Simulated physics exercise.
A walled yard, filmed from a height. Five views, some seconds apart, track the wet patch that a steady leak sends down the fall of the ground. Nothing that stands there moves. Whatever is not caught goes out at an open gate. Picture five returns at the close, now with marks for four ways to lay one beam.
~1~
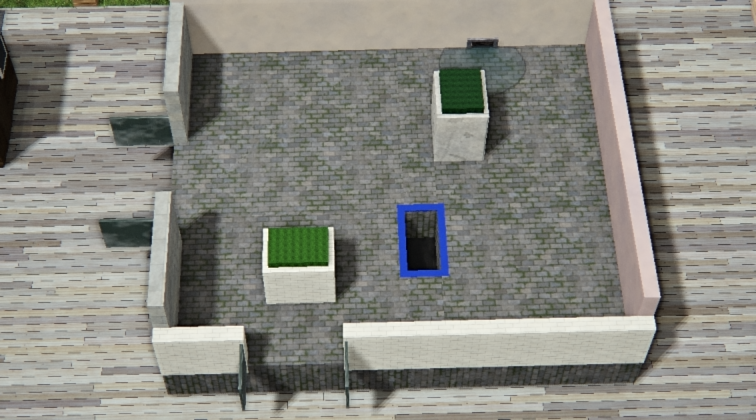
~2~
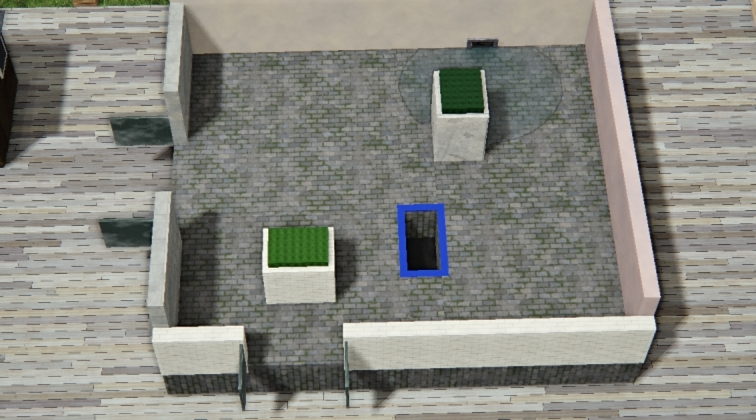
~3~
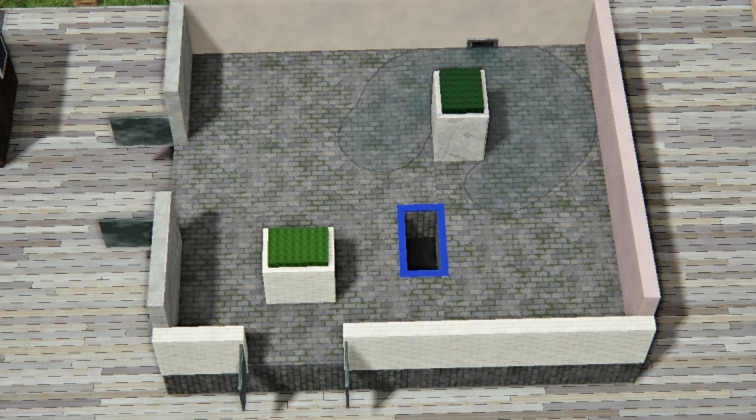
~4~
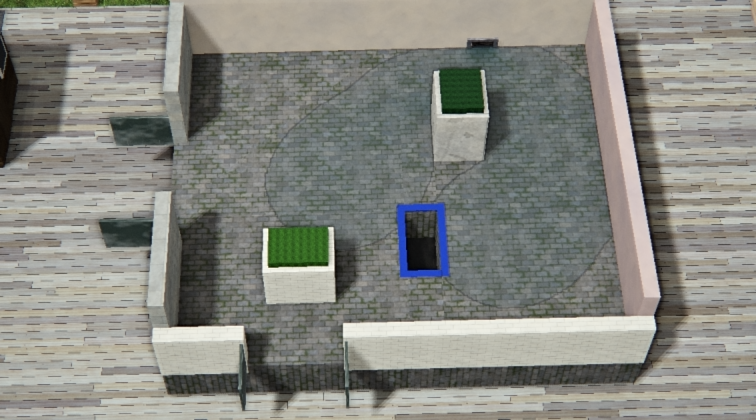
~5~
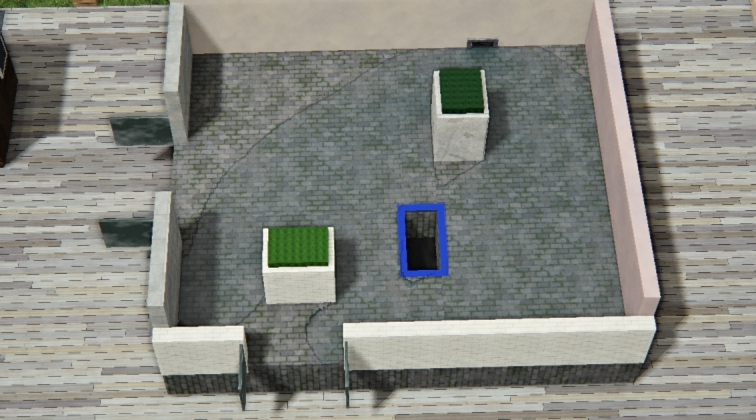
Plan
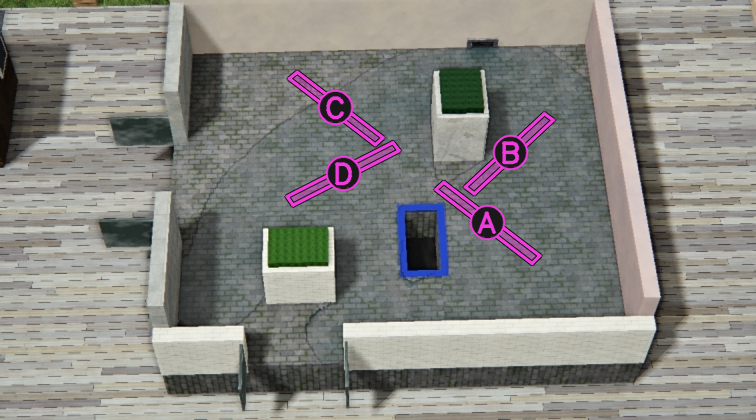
Walled paved yard seen from above, a thin sheet of water spreading from the back wall around planters and a blue-rimmed pit.
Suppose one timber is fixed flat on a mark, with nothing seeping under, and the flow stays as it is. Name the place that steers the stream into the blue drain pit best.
Spot C.
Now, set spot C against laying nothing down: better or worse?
Better.
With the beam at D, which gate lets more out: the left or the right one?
The right one.
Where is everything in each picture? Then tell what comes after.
The first frame shows outfall at (482, 43); blue drain pit at (423, 240); open gate at (296, 351); open gate at (185, 191); front seen at (444, 70), 3 % of the ground wet; blue drain pit still dry.
The second frame shows front seen at (529, 131), 11 % of the ground wet; blue drain pit still dry.
The third frame shows front seen at (487, 205), 23 % of the ground wet; blue drain pit still dry.
The fourth frame shows front seen at (522, 299), 47 % of the ground wet; blue drain pit still dry.
The fifth frame shows front seen at (187, 312), 69 % of the ground wet; blue drain pit taking water.
On the marked copy, A from (439, 185) to (535, 259); B from (469, 190) to (548, 116); C from (293, 75) to (379, 141); D from (290, 200) to (396, 146).
Choosing A, about 6 % of the stream goes into the blue drain pit, about 94 % out by the gates.
Choosing B, about 11 % of the stream goes into the blue drain pit, about 89 % out by the gates.
Choosing C, about 24 % of the stream goes into the blue drain pit, about 75 % out by the gates.
Choosing D, about 8 % of the stream goes into the blue drain pit, about 92 % out by the gates.
